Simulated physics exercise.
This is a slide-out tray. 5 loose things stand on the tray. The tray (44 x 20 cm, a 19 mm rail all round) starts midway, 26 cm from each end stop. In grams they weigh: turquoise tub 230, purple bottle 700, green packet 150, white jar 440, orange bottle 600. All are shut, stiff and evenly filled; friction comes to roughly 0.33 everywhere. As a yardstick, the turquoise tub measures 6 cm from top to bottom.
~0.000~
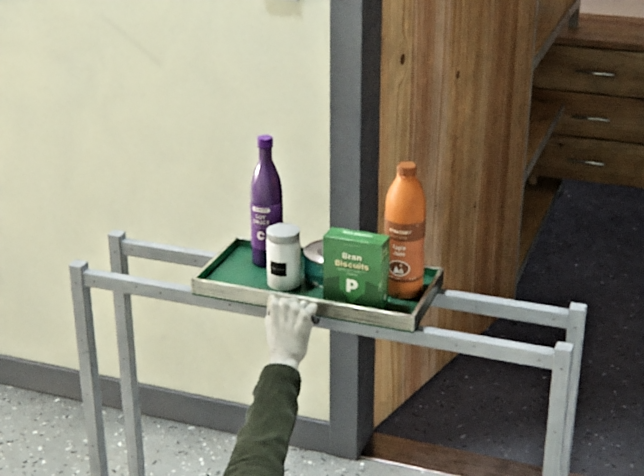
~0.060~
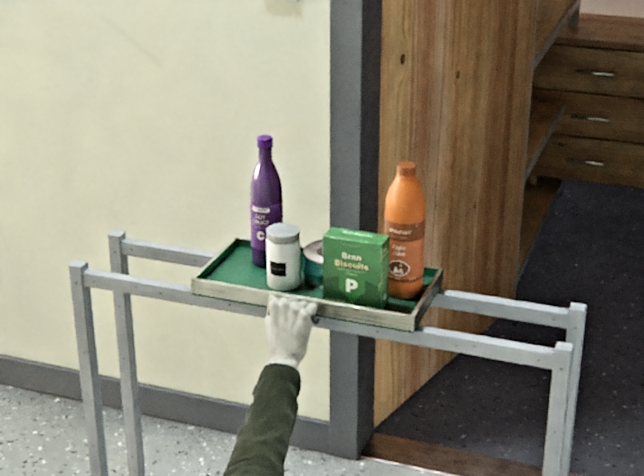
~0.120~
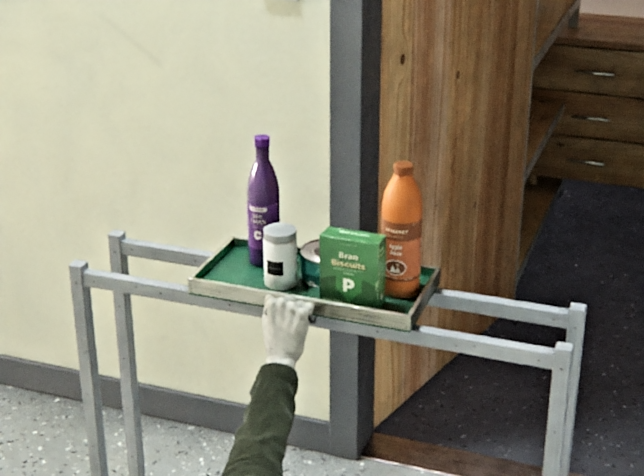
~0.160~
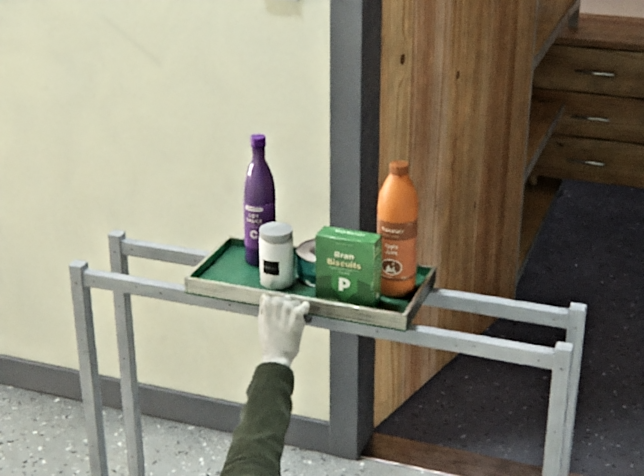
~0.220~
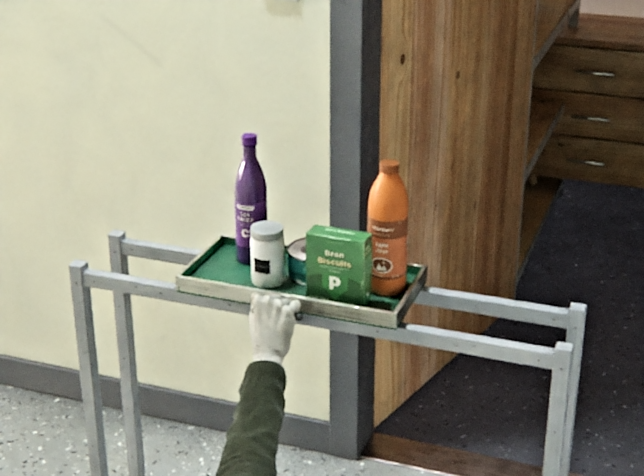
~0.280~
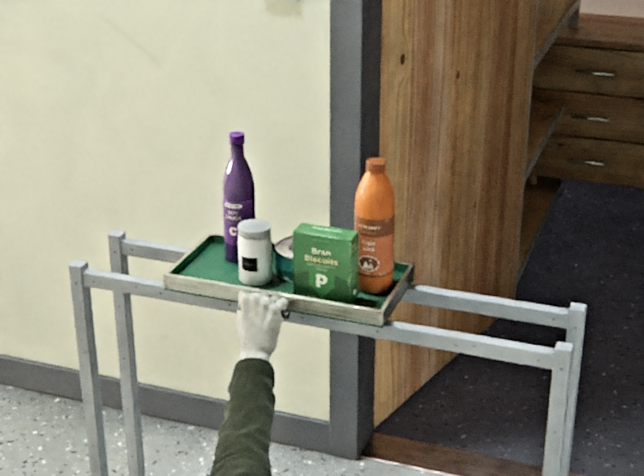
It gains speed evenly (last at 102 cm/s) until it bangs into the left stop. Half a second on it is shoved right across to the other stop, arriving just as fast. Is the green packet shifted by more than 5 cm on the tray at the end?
The green packet holds its spot.
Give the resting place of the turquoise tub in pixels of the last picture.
Near (464, 285).
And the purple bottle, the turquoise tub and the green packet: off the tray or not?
The purple bottle finishes off the tray; the turquoise tub ends on the tray; the green packet ends on the tray.
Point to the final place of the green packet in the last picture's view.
Near (491, 291).
After 0.68 s, tray moved 26 cm left; purple bottle now off the tray; green packet moved 11 cm near (182, 241); orange bottle 4° off upright.
After 1.18 s, tray moved 25 cm left; green packet moved 15 cm near (167, 239); orange bottle on its side; white jar moved 12 cm.
After 2.08 s, tray moved 26 cm right; green packet moved 13 cm near (424, 280); orange bottle on its side; white jar moved 10 cm.
After 2.58 s, tray moved 26 cm right; orange bottle 68° off upright; white jar moved 2 cm.
In the end (3.3 s), off the tray, purple bottle and orange bottle; the other 3 under 5 cm from the start. In the last view, green packet near (491, 291).
